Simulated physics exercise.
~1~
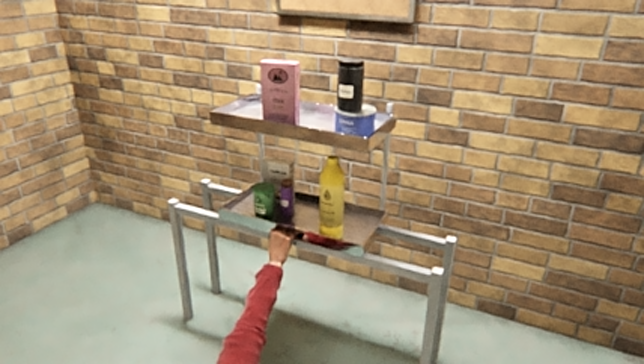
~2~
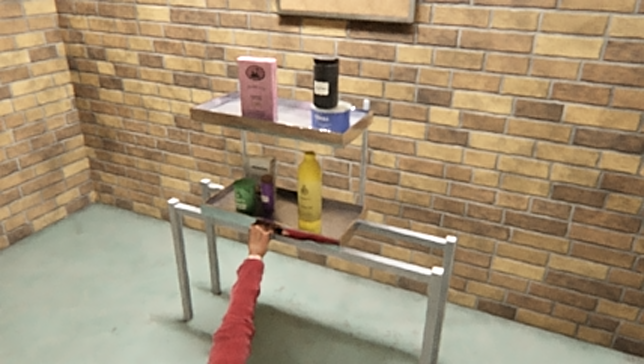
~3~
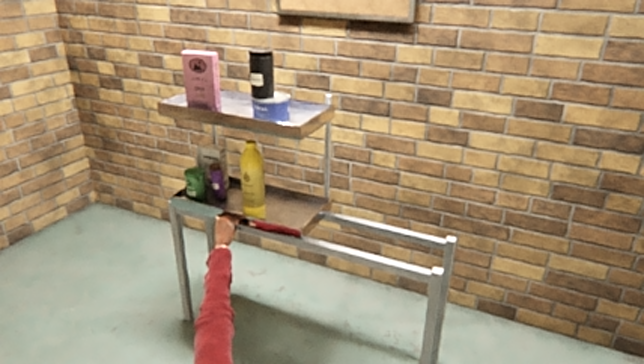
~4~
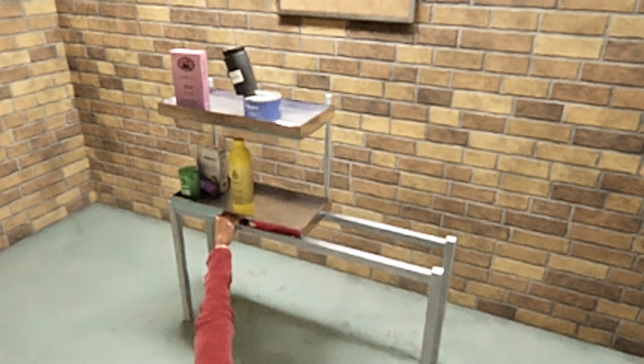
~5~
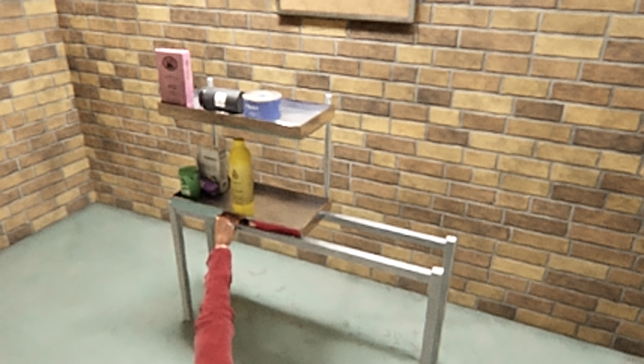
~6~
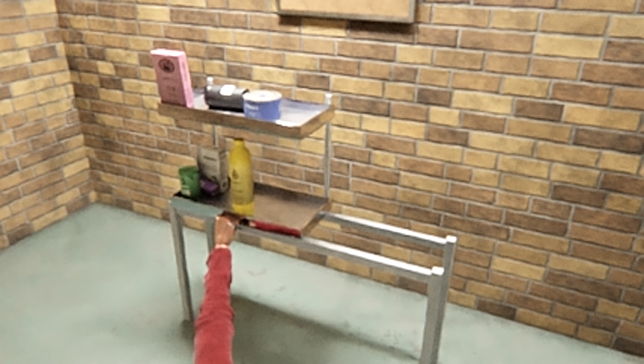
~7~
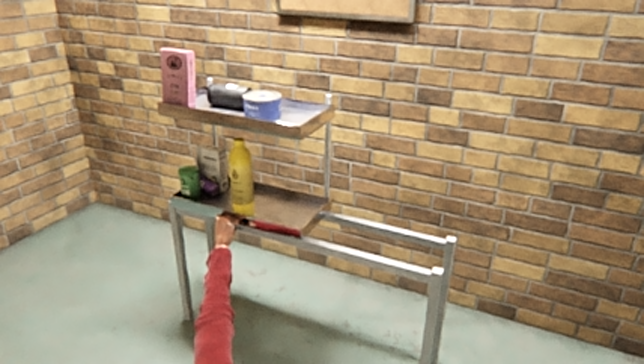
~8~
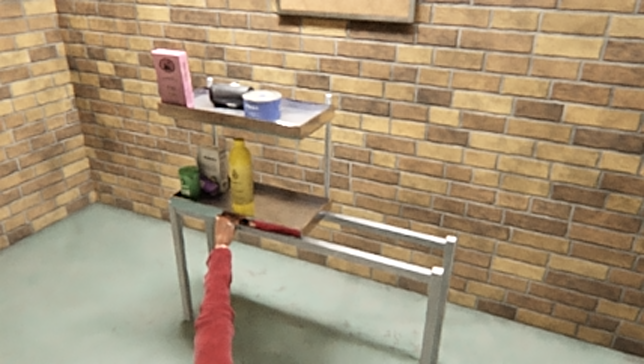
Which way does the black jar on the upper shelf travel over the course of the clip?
The black jar travels to the left, riding along with the tray and ending up on its side.
